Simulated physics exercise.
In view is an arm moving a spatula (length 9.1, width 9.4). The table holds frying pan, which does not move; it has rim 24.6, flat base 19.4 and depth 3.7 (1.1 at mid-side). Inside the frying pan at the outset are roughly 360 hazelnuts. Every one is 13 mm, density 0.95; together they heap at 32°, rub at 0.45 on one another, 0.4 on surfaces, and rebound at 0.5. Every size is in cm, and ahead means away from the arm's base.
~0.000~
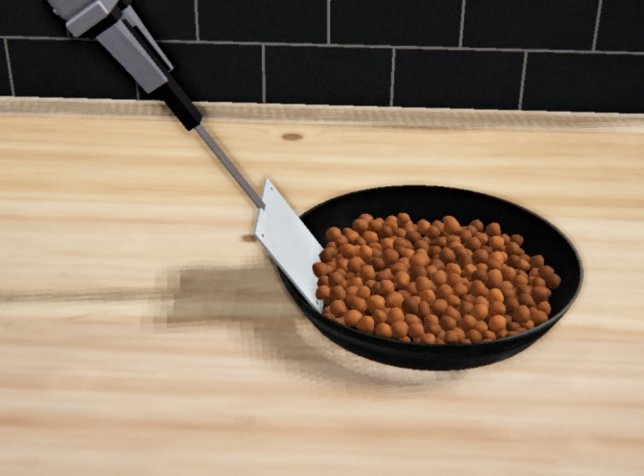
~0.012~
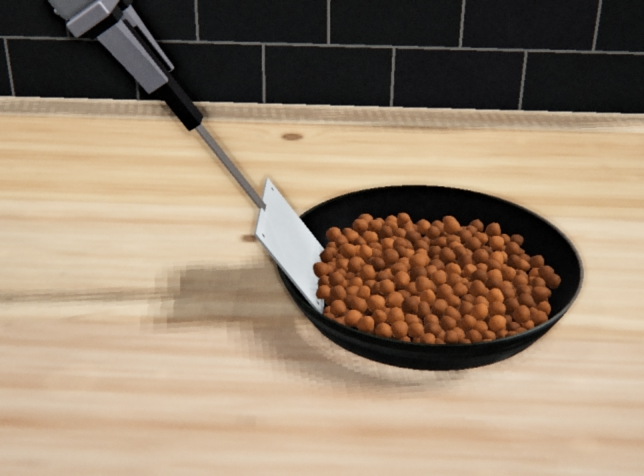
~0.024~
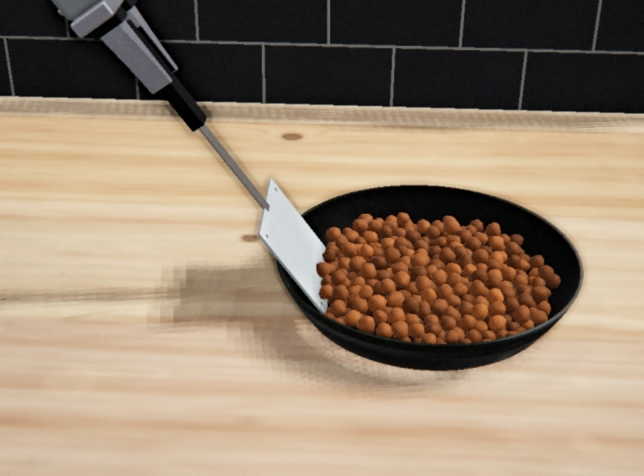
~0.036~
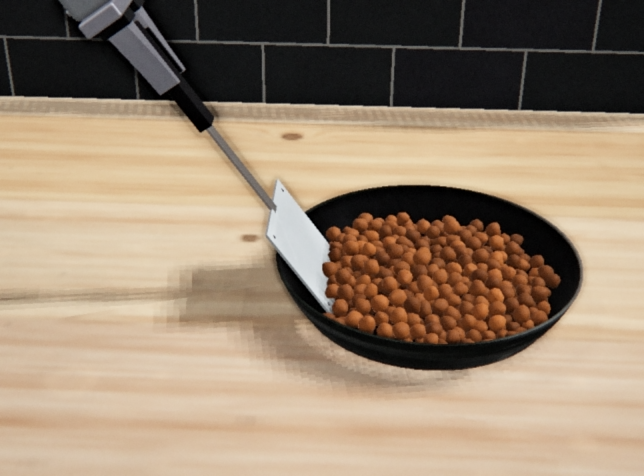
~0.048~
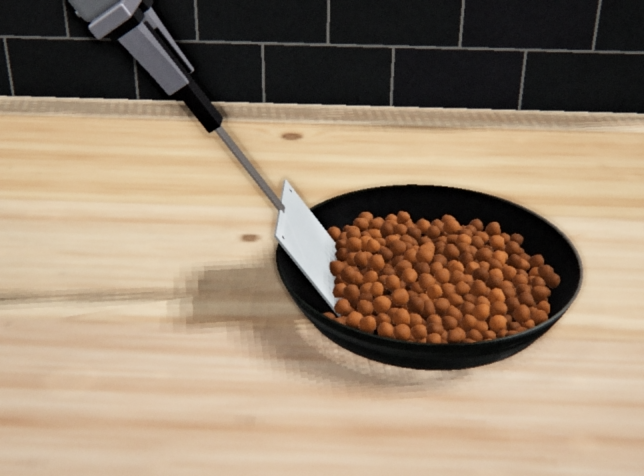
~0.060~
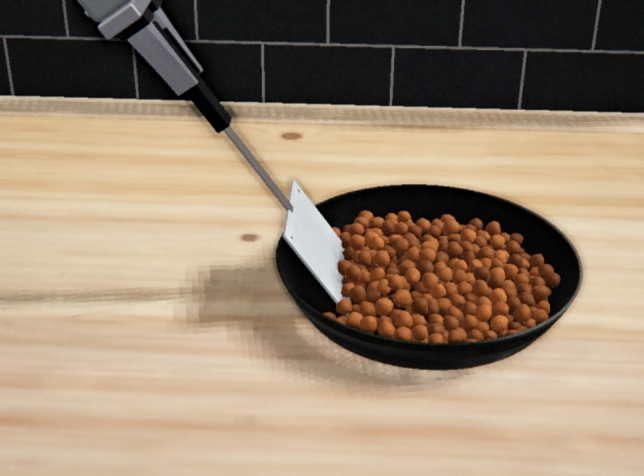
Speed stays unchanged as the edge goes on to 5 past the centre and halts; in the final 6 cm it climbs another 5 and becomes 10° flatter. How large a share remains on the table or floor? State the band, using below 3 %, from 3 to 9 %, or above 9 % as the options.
It falls from 3 to 9 %.
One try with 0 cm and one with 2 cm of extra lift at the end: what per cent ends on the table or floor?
You'd get some 0 per cent with the first setting and some 5 per cent with the second.
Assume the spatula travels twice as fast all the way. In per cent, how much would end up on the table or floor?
The share on the table or floor would be about 20 percent.
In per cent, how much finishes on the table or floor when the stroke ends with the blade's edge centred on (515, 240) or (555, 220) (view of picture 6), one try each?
I'd say roughly 15 per cent, then roughly 35 per cent.
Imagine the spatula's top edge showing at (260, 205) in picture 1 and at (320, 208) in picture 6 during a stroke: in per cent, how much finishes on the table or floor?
Roughly 25 %.
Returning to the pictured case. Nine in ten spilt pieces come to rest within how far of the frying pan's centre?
Some 35 cm from the centre.
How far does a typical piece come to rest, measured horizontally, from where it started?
Level distance of roughly 3 cm.
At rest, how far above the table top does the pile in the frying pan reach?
5.5 cm.
By 0.13 s, sloping 55°, highest piece 5 above the table; 356 in the frying pan.
By 0.20 s, sloping 50°, highest piece 7 above the table; 356 in the frying pan.
By 0.43 s, sloping 45°, highest piece 5 above the table; 337 in the frying pan, 16 on the table or floor, 3 on the blade or in flight.
By 1.48 s, sloping 45°, highest piece 5 above the table; 336 in the frying pan, 20 on the table or floor.
Final count, 336 in the frying pan, 20 on the table or floor. That is 6 % on the table or floor.
